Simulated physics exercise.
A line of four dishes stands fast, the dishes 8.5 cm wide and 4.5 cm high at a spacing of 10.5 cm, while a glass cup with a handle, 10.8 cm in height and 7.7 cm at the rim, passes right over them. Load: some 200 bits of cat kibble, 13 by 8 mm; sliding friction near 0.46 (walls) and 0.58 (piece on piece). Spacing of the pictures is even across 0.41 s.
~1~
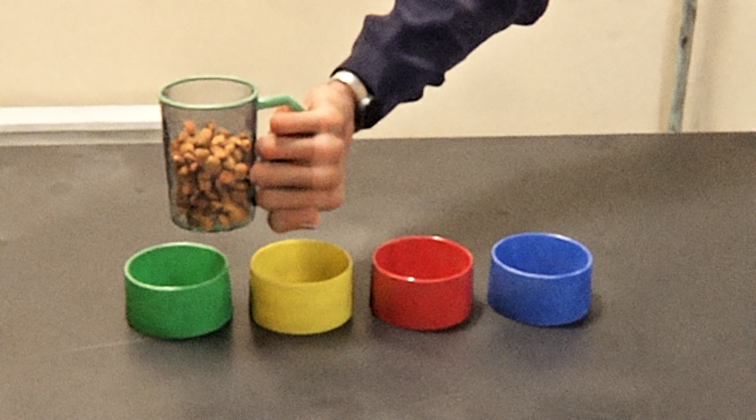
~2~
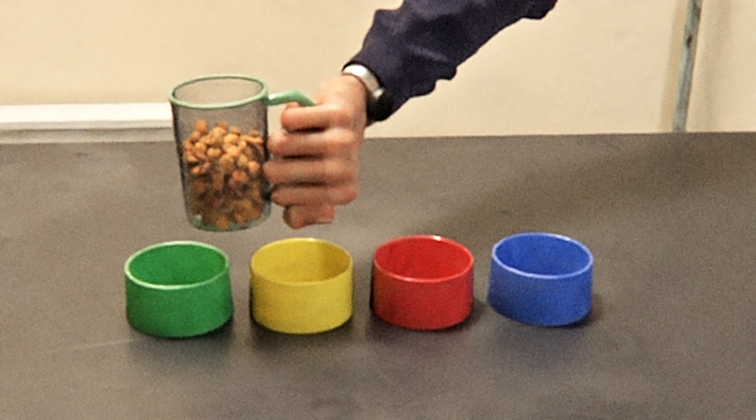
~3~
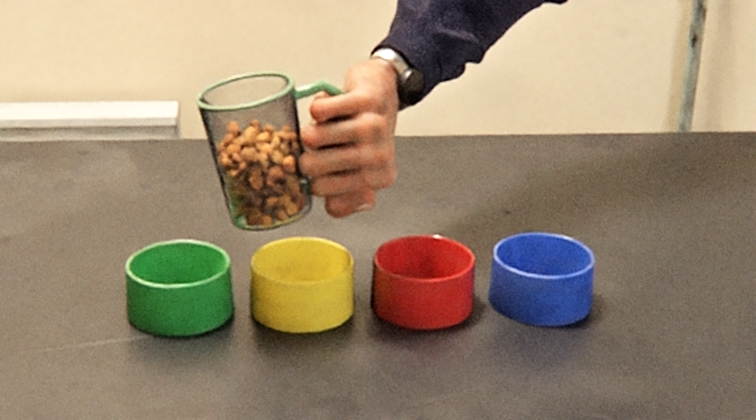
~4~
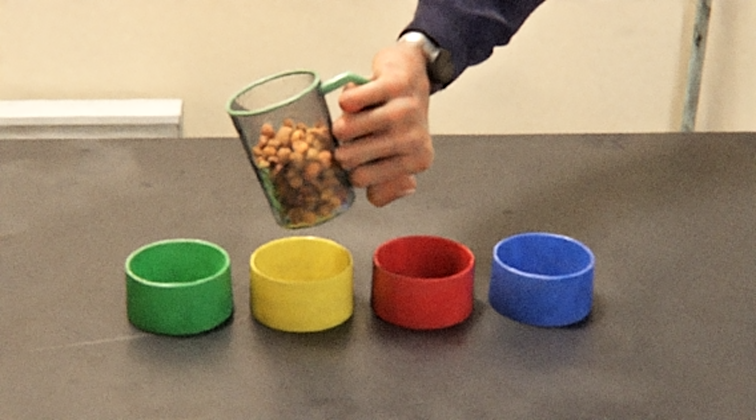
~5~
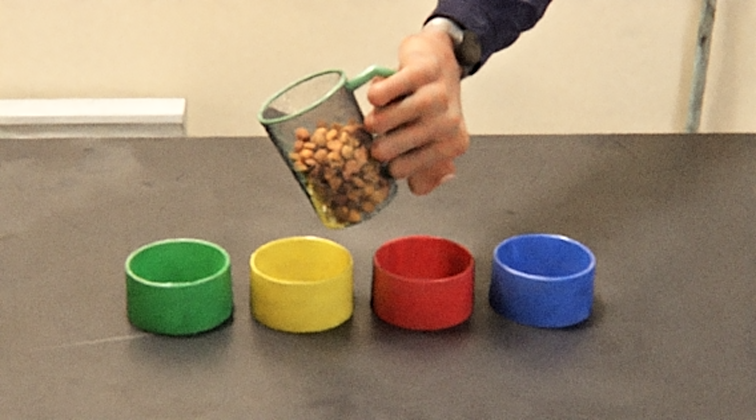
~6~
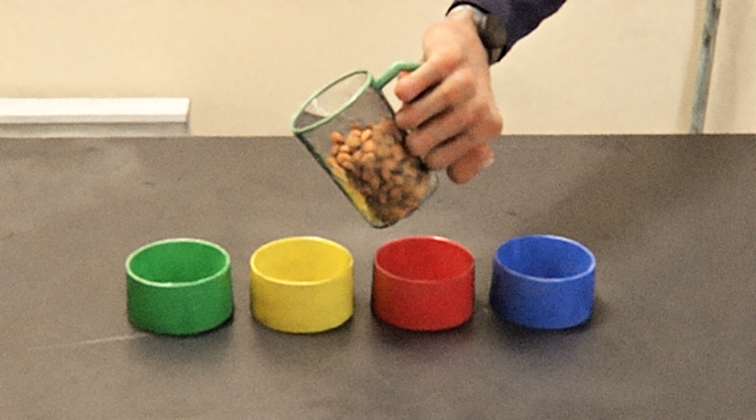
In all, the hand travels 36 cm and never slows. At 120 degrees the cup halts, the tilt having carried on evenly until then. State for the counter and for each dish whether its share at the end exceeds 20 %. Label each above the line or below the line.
Red: Below the line; blue: Above the line; green: Below the line; yellow: Below the line; counter: Below the line.
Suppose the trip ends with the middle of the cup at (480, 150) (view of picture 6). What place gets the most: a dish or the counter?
Result: Biggest portion at red.
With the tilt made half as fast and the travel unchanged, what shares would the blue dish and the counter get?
I'd say blue ends at 100 while the counter ends at 0.
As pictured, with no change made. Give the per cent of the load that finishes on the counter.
Some 5 in a hundred.
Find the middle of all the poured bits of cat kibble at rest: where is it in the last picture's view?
Roughly pixel (549, 274).
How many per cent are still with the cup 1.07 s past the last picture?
It should be near 45 per cent.
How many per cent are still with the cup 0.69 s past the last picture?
It works out to about 100 per cent of the load.
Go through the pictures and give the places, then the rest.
In the first picture, cup at (211, 155), tilt 0 degrees, lip at (159, 93), moved 0.0 cm; middle of the pieces at (218, 174); green dish at (177, 266); yellow dish at (301, 262); red dish at (423, 259); blue dish at (542, 255).
In the second picture, cup at (224, 154), tilt 3 degrees, lip at (170, 94), moved 1.0 cm; middle of the pieces at (231, 172).
In the third picture, cup at (259, 152), tilt 10 degrees, lip at (198, 100), moved 3.8 cm; middle of the pieces at (268, 170).
In the fourth picture, cup at (295, 151), tilt 18 degrees, lip at (228, 107), moved 6.8 cm; middle of the pieces at (307, 167).
In the fifth picture, cup at (331, 151), tilt 27 degrees, lip at (259, 116), moved 9.8 cm; middle of the pieces at (345, 166).
In the sixth picture, cup at (368, 152), tilt 35 degrees, lip at (292, 127), moved 12.8 cm; middle of the pieces at (383, 164); green dish at (178, 262); yellow dish at (302, 261); red dish at (424, 259); blue dish at (545, 258).
Then, 0.42 s after the last picture, tilt 76 degrees; cup holds 100 %.
Then, 0.69 s after the last picture, tilt 103 degrees; cup holds 100 %.
Then, 1.07 s after the last picture, tilt 120 degrees; cup holds 45 %, blue 50 %.
In the end, red 0 %, blue 95 %, green 0 %, yellow 0 %, counter 5 %.
